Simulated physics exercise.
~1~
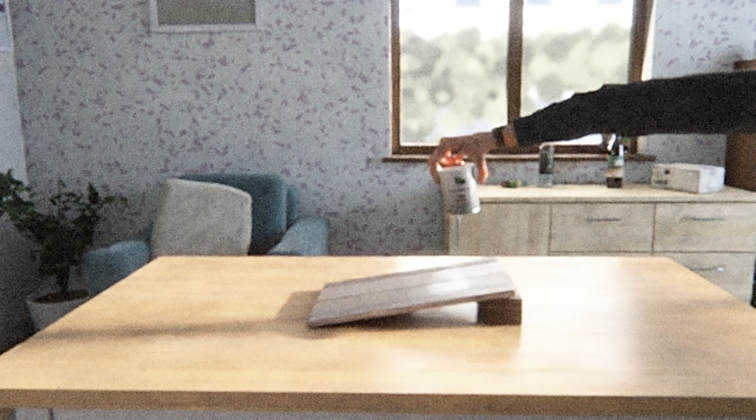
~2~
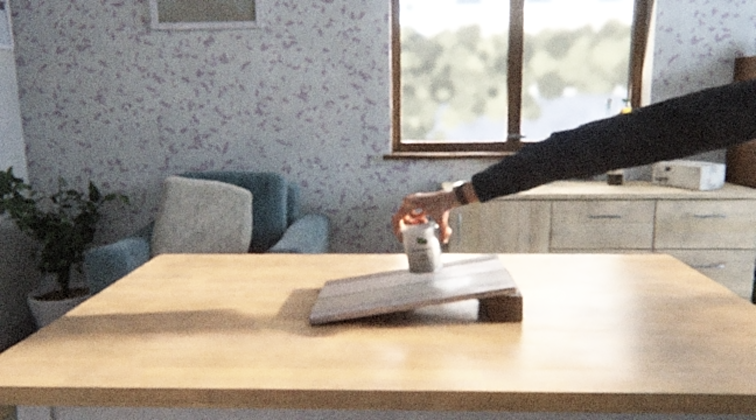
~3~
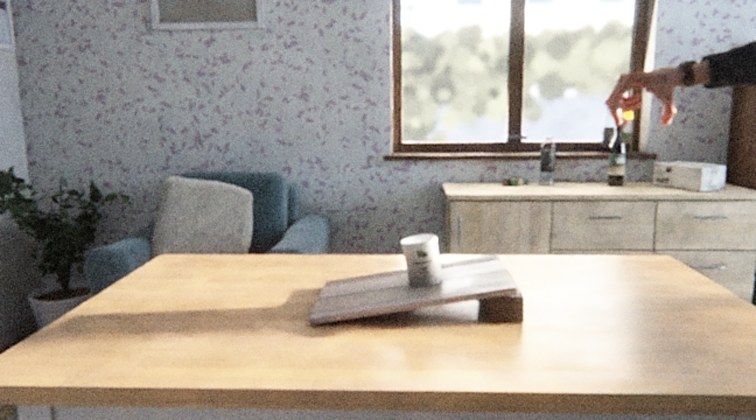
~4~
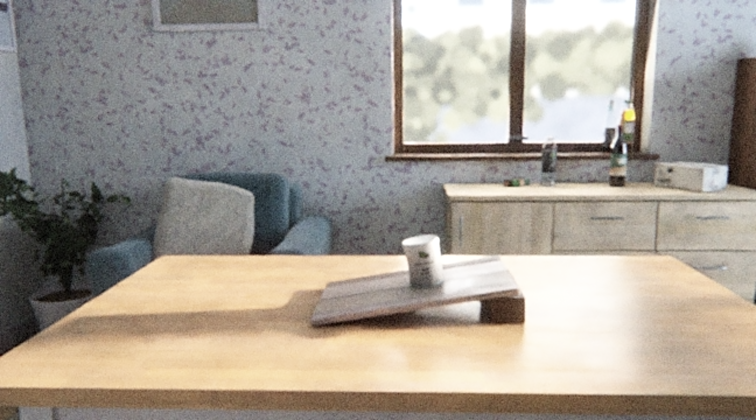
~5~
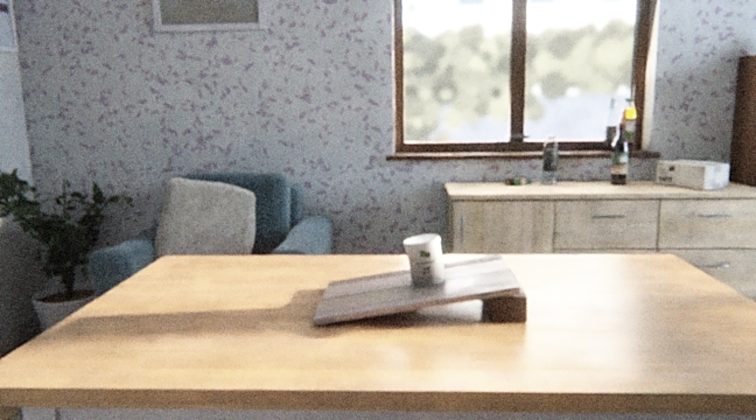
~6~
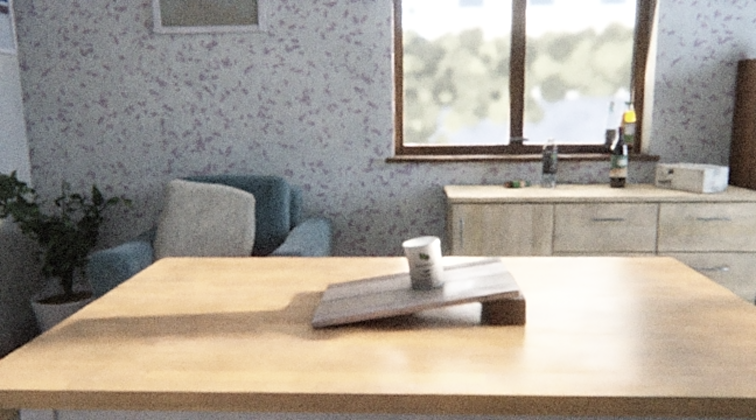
An arm in a dark sleeve reaches in from the right, holding a white tin above a light wooden table in a room with patterned wallpaper, seen from the front by a slightly swaying camera. On the table, a greyish board slopes down to the left, its right end propped on a dark block. Behind are a teal armchair, a plant, a window and a pale sideboard with bottles. The hand moves left and down, sets the tin on the board, then lets go and withdraws to the right. The tin stays where it was placed, leaning slightly and still.
